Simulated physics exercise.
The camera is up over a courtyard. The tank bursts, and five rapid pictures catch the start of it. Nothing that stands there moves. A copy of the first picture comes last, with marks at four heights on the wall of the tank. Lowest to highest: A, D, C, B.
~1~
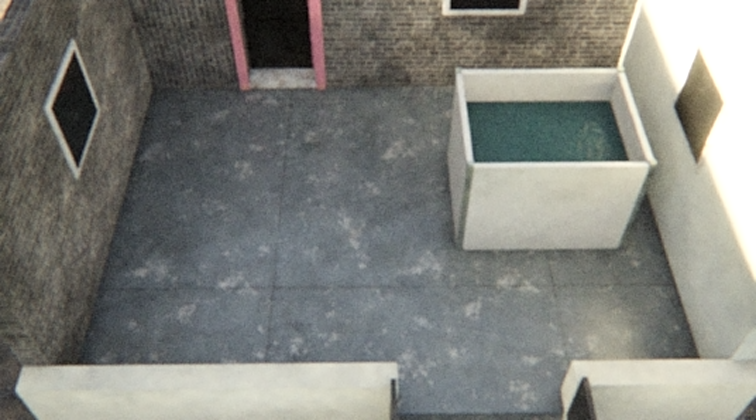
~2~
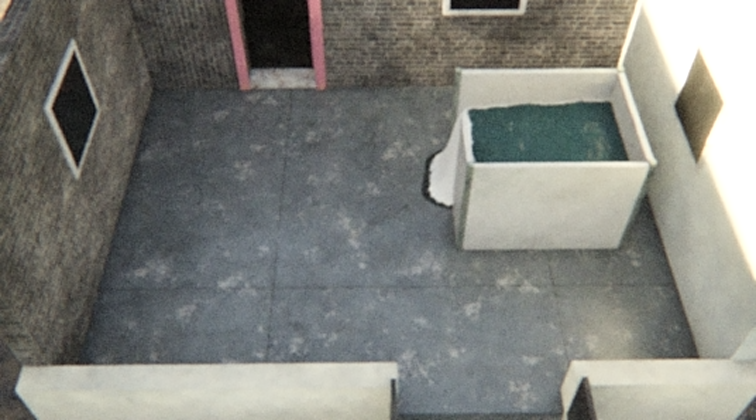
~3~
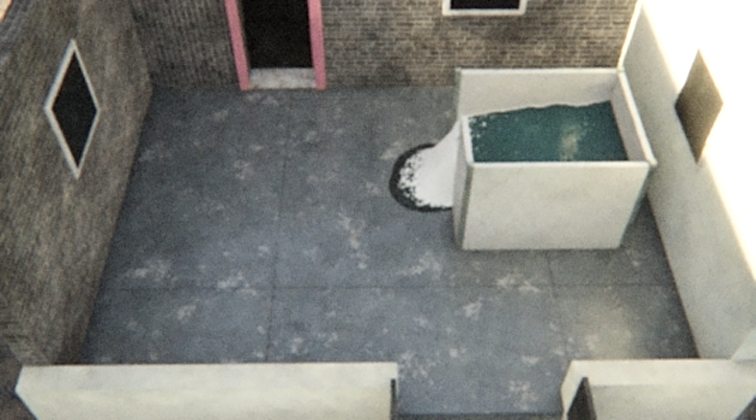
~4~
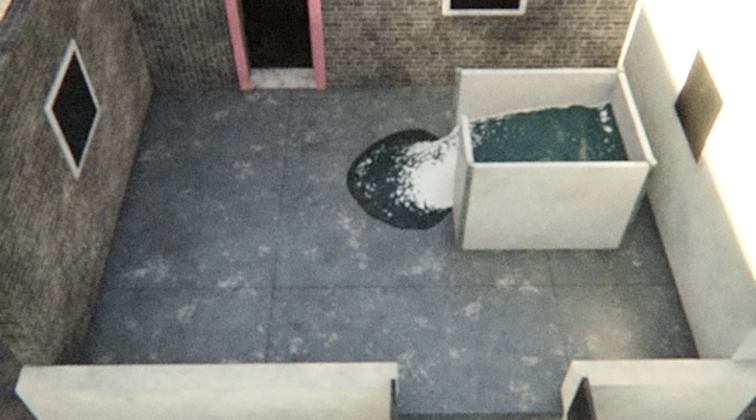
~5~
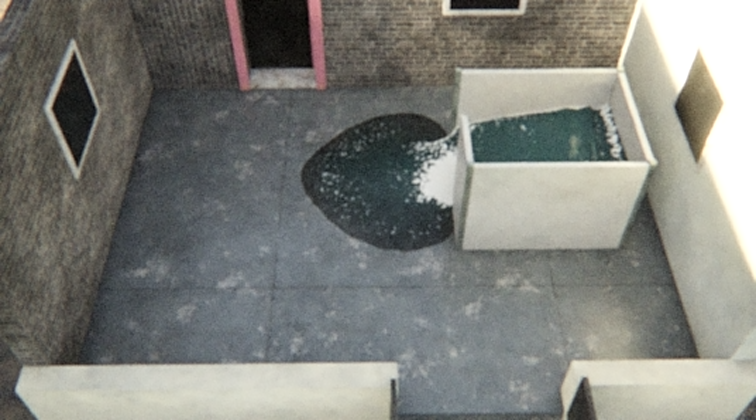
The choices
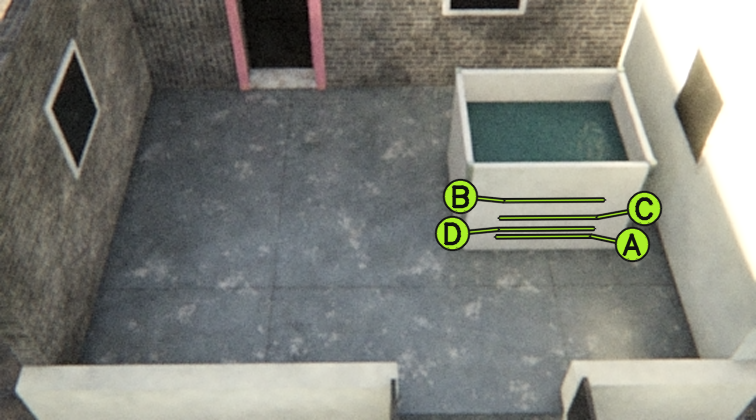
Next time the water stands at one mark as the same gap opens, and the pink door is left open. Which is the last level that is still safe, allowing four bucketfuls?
That is level B.
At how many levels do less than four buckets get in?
All four.
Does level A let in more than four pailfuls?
No, not at all.
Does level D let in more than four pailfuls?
No.
In lime, A at (543, 236); B at (553, 200); C at (548, 217); D at (545, 229); from the bottom up A, D, C, B.
With A, nothing gets over.
With B, a bucket or two gets in.
With C, nothing gets over.
With D, nothing gets over.
